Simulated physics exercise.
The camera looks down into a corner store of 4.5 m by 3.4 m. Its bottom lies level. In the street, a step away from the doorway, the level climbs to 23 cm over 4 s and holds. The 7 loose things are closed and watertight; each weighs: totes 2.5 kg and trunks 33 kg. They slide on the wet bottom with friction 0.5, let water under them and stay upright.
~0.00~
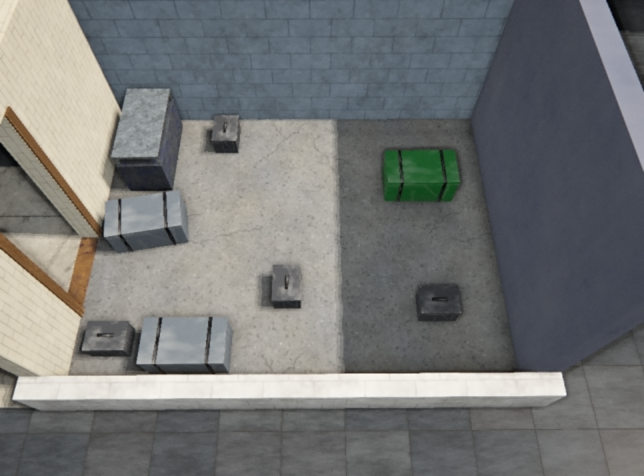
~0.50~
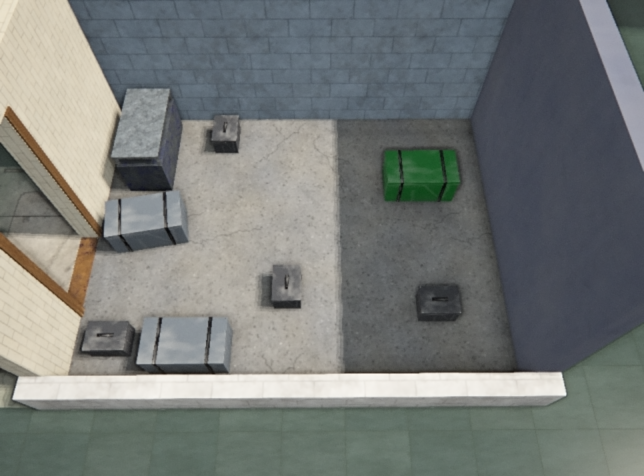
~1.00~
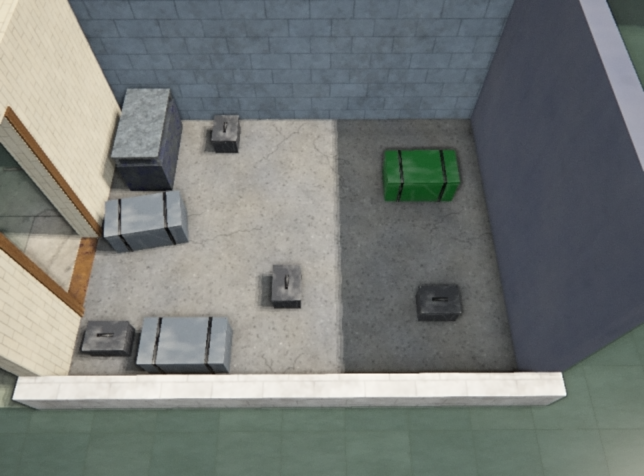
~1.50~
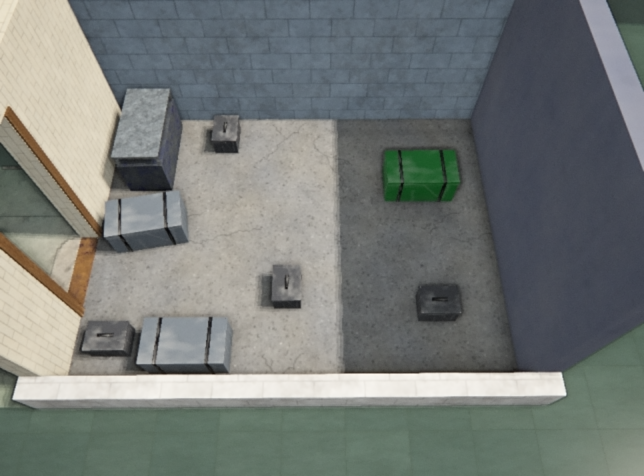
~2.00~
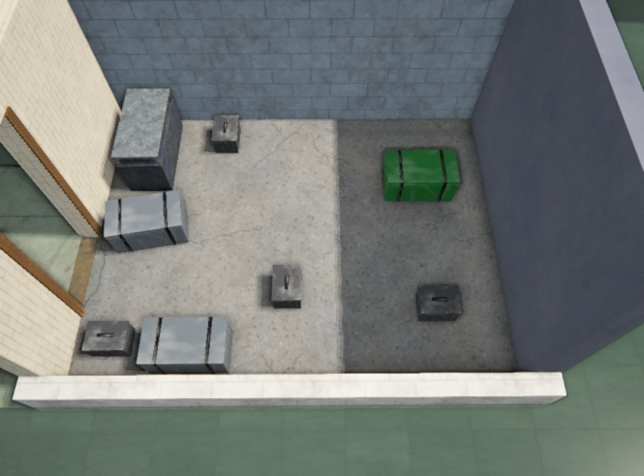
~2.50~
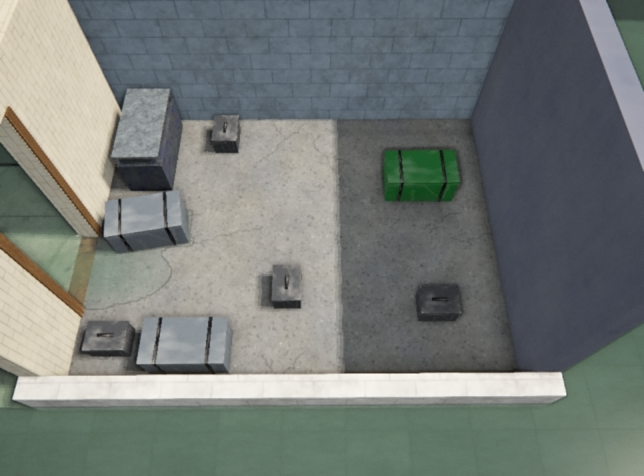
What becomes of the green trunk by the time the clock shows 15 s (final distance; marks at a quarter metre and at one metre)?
The green trunk gets carried off.
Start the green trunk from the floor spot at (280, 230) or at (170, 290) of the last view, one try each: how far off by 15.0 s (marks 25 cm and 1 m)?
In that order: It travels far; it gets carried off.
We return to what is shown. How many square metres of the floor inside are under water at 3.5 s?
Some 2.5 m2.
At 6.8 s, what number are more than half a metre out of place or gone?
By then 2.
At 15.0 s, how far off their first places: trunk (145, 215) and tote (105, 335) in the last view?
In that order: 200 cm, 60 cm.
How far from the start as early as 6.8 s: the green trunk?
Roughly 0 cm by then.
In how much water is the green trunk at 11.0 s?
About 10 cm.
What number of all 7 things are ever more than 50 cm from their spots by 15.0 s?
I count 7.
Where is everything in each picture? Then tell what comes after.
The first frame shows the green trunk at (422, 166) rests on the ground; water covers 0.0 m2; 0 of 7 have shifted.
The second frame shows the green trunk at (422, 166) rests on the ground; 0.0 m2 under water; 0 of 7 have shifted.
The third frame shows the green trunk at (422, 166) rests on the ground; 0.0 m2 under water; 0 of 7 have shifted.
The fourth frame shows the green trunk at (422, 166) rests on the ground; 0.0 m2 under water; 0 of 7 have shifted.
The fifth frame shows the green trunk at (422, 166) rests on the ground; water covers 0.0 m2; 0 of 7 have shifted.
The sixth frame shows the green trunk at (422, 166) rests on the ground; water covers 0.5 m2; 0 of 7 have shifted.
After 3.5 s the green trunk is near (422, 166), 0.0 m from its start, aground; 0 afloat.
After 6.8 s the green trunk is near (422, 166), 0.0 m from its start, aground; 3 afloat.
After 11.0 s the green trunk is near (426, 139), 0.4 m from its start, afloat; 5 afloat.
After 15.0 s the green trunk is near (266, 153), 1.8 m from its start, afloat; 7 afloat.
